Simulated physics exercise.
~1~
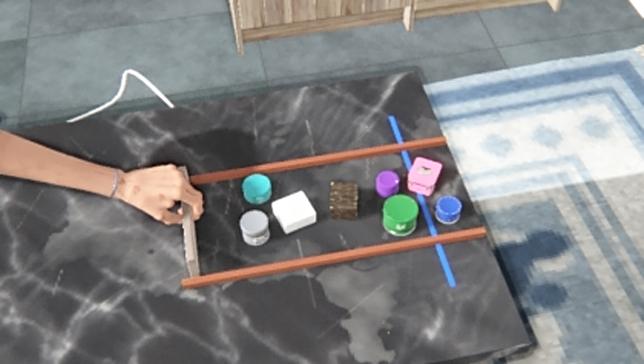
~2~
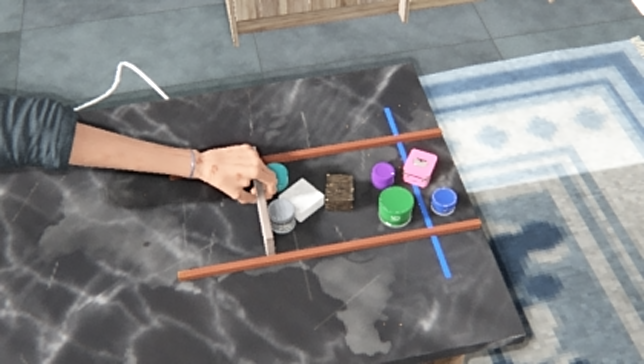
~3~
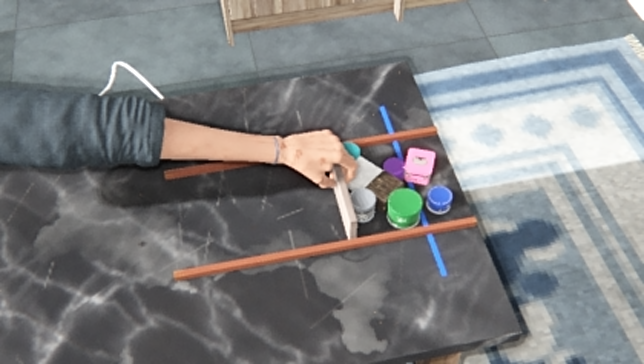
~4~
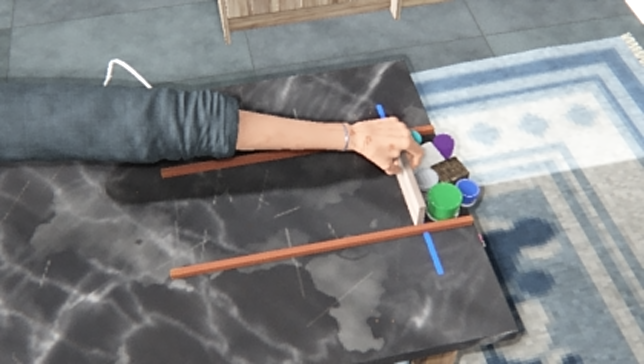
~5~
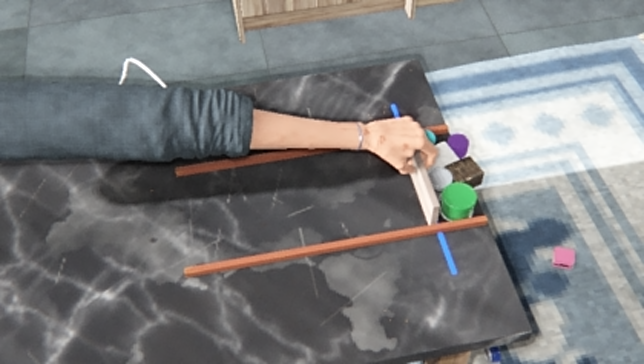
A hand pushed an upright board to the right across a dark marbled table, sweeping small colourful tubs and blocks between two reddish strips toward the blue tape, and by the end the pink case and the blue tin had dropped off the edge.
